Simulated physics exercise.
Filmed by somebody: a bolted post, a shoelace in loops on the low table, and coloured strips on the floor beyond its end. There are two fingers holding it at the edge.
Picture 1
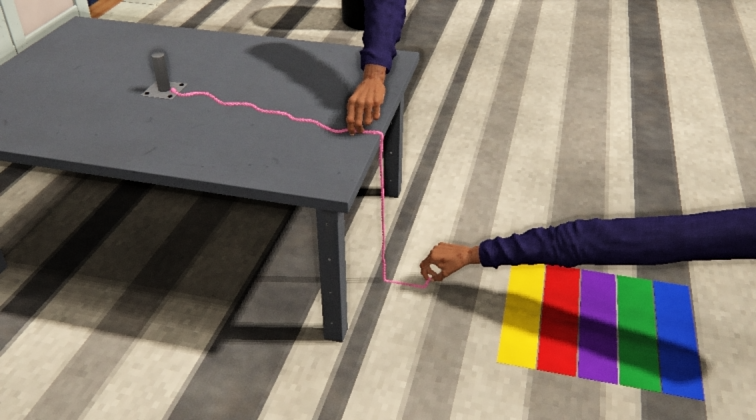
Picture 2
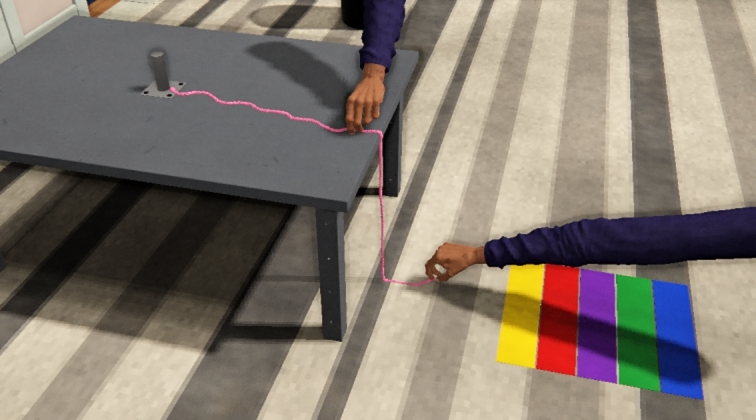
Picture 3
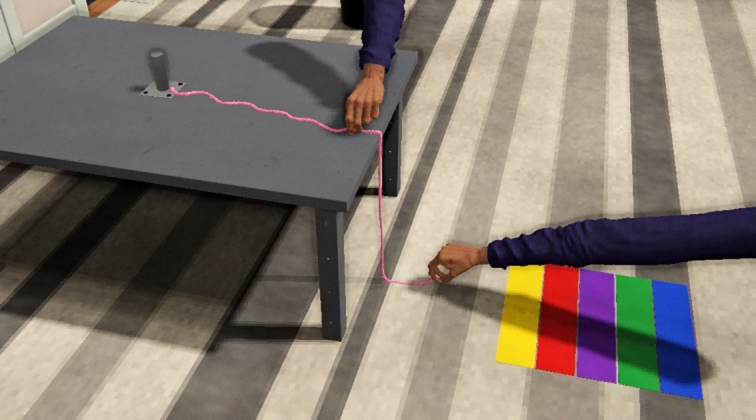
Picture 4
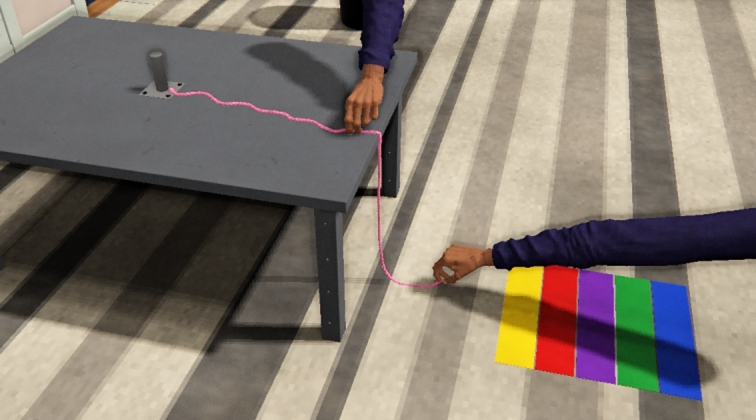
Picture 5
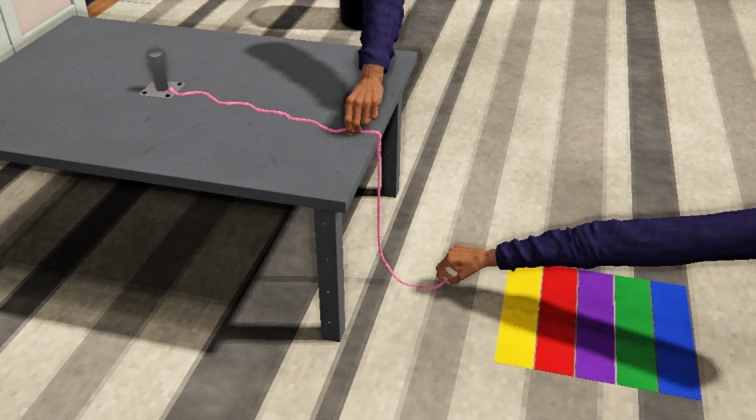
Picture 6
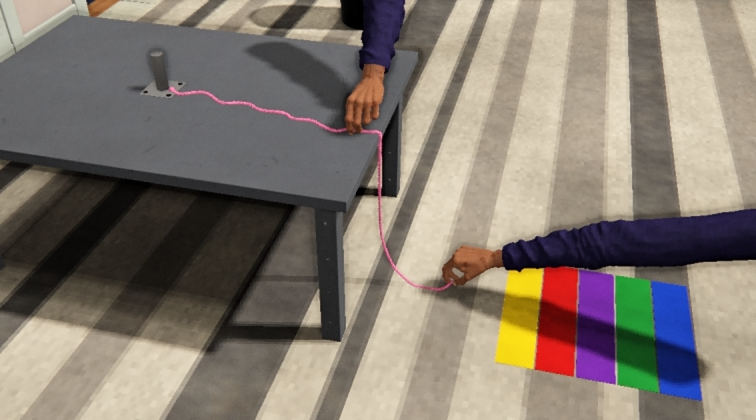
Pink shoelace end being drawn slowly right by one hand near coloured strips, while another hand holds it at the table edge.
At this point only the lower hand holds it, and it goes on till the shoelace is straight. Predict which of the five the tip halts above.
I expect it over the red strip.
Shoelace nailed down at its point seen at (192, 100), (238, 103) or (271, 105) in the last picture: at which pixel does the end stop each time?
Per try (px, approx.): (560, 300); (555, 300); (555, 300).
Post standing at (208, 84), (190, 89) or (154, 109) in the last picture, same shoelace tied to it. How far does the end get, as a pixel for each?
In pixels, the answers are (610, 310), (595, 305) and (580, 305).
Early on, end near (509, 291); over yellow.
Midway, end near (544, 297); over red.
At the end of the slack, end near (564, 300); over red. Over red.
